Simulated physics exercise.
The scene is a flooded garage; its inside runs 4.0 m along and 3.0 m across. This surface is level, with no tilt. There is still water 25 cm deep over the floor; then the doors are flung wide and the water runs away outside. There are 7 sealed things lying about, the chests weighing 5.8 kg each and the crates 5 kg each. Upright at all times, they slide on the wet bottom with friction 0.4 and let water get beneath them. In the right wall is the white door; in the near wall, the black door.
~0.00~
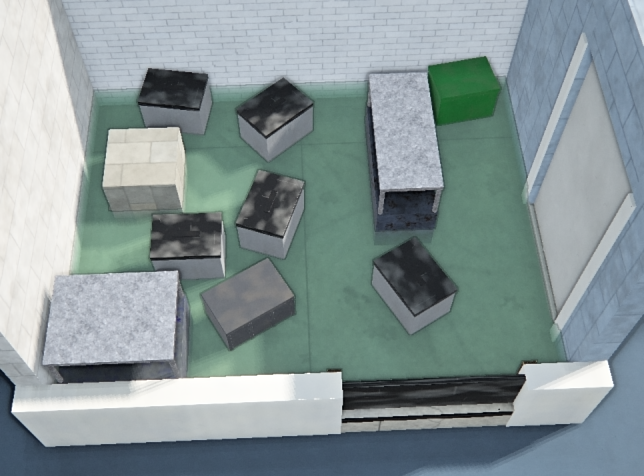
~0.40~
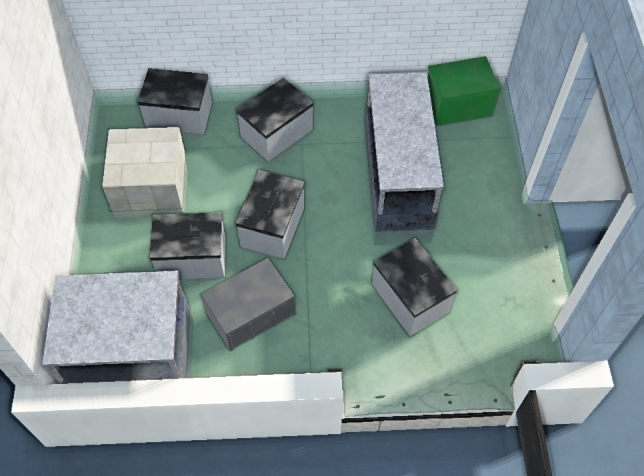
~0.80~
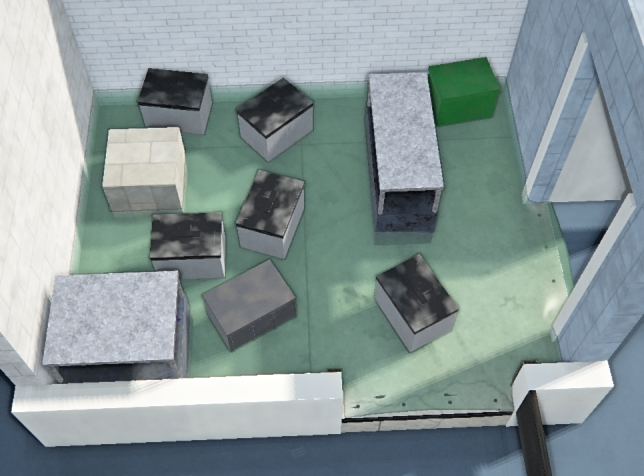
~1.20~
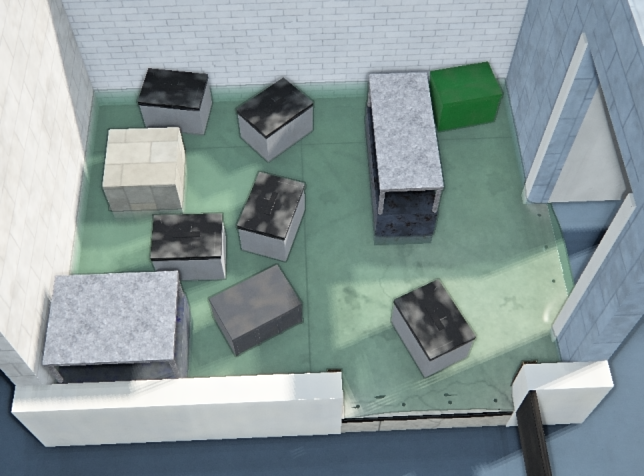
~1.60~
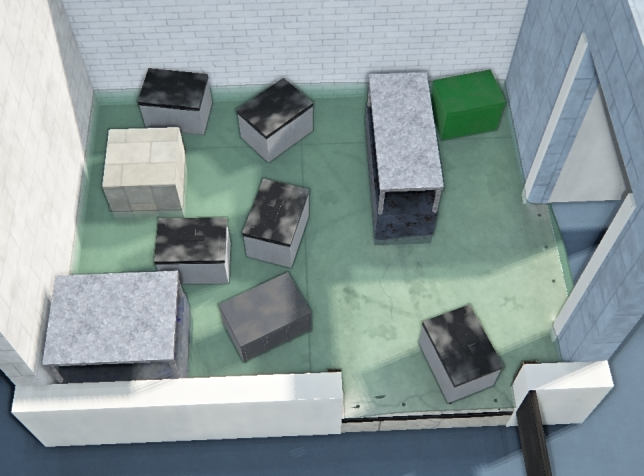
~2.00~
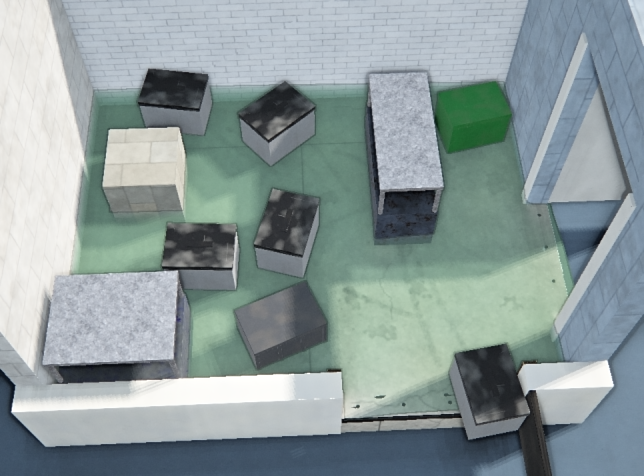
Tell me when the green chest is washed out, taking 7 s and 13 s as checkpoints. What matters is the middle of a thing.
It goes before the first checkpoint.
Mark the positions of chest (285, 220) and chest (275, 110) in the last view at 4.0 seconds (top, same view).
First one near (431, 320), second near (319, 133).
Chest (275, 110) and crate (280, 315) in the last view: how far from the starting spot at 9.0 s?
80 cm; gone out.
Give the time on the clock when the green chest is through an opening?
Close to 5.0 s, I'd say.
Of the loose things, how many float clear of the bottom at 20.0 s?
Just then, the number is 1.
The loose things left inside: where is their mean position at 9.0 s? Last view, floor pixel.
That lands at roughly (318, 170).
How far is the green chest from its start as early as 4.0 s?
I'd guess some 140 cm by then.
After 4.0 s the green chest is near (516, 211), 1.4 m from its start, afloat; 2 of 7 are out; 5 afloat.
After 9.0 s the green chest has gone out (at 4.8 s); 5 of 7 are out; 2 afloat.
After 16.0 s the green chest has gone out (at 4.8 s); 5 of 7 are out; 2 afloat.
After 20.0 s the green chest has gone out (at 4.8 s); 6 of 7 are out; 1 afloat.
